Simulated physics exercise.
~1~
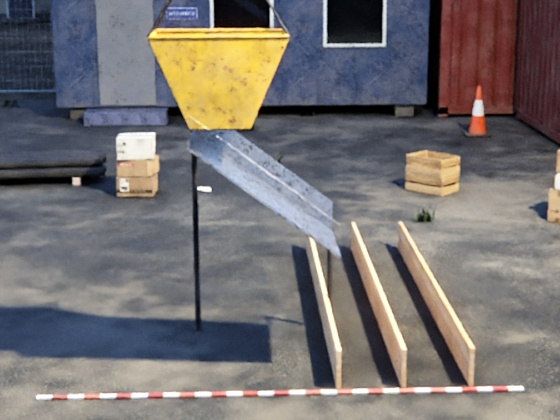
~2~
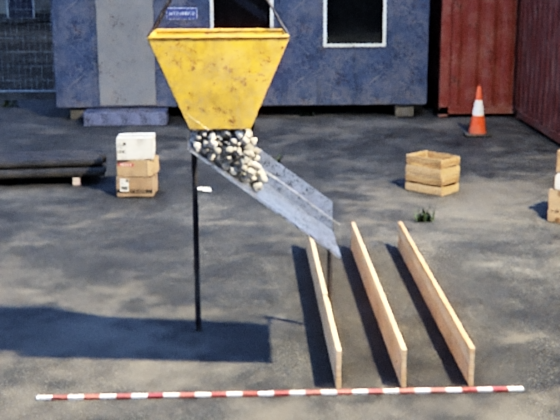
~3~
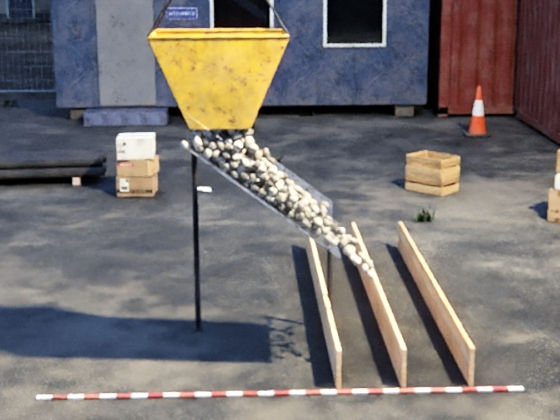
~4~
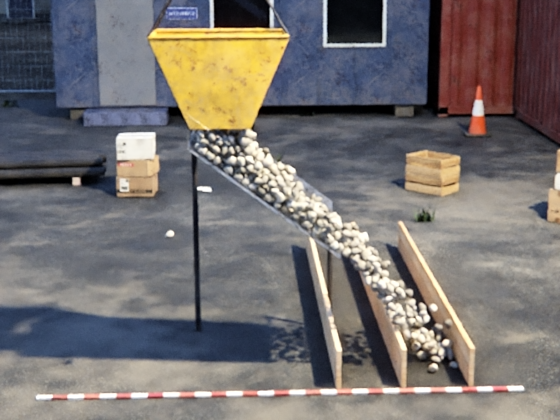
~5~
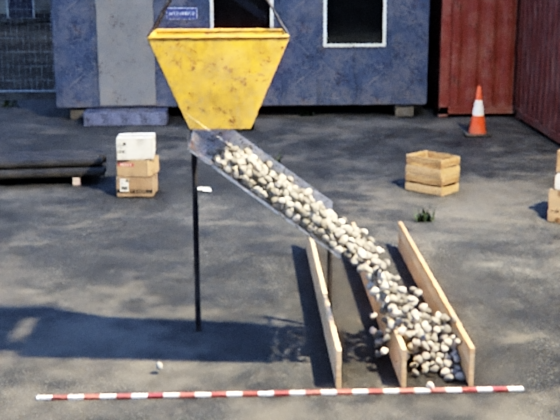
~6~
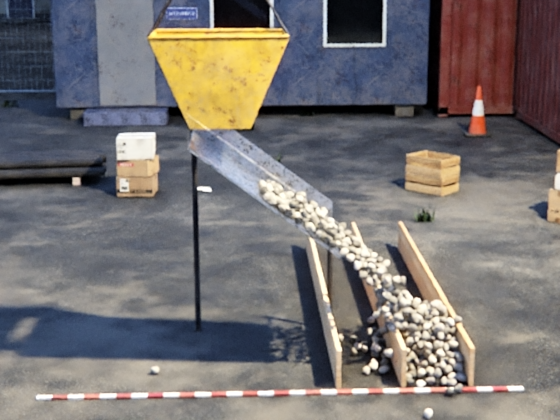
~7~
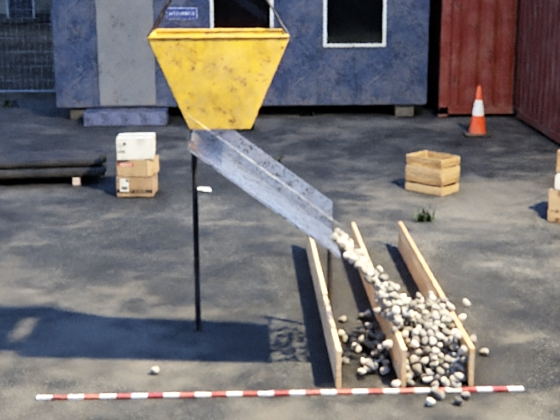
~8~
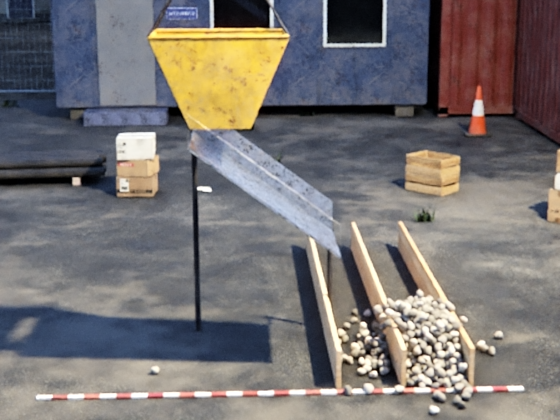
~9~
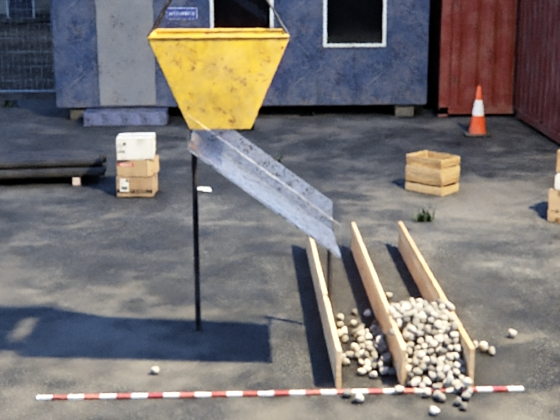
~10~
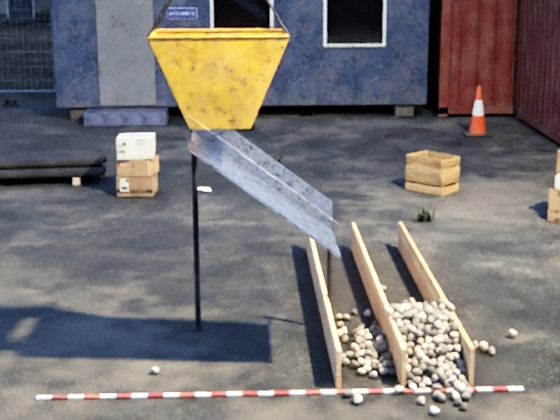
Rounded stones dropping from a yellow skip, sliding down a sloping steel chute and piling between wooden boards, mostly in the right bay.
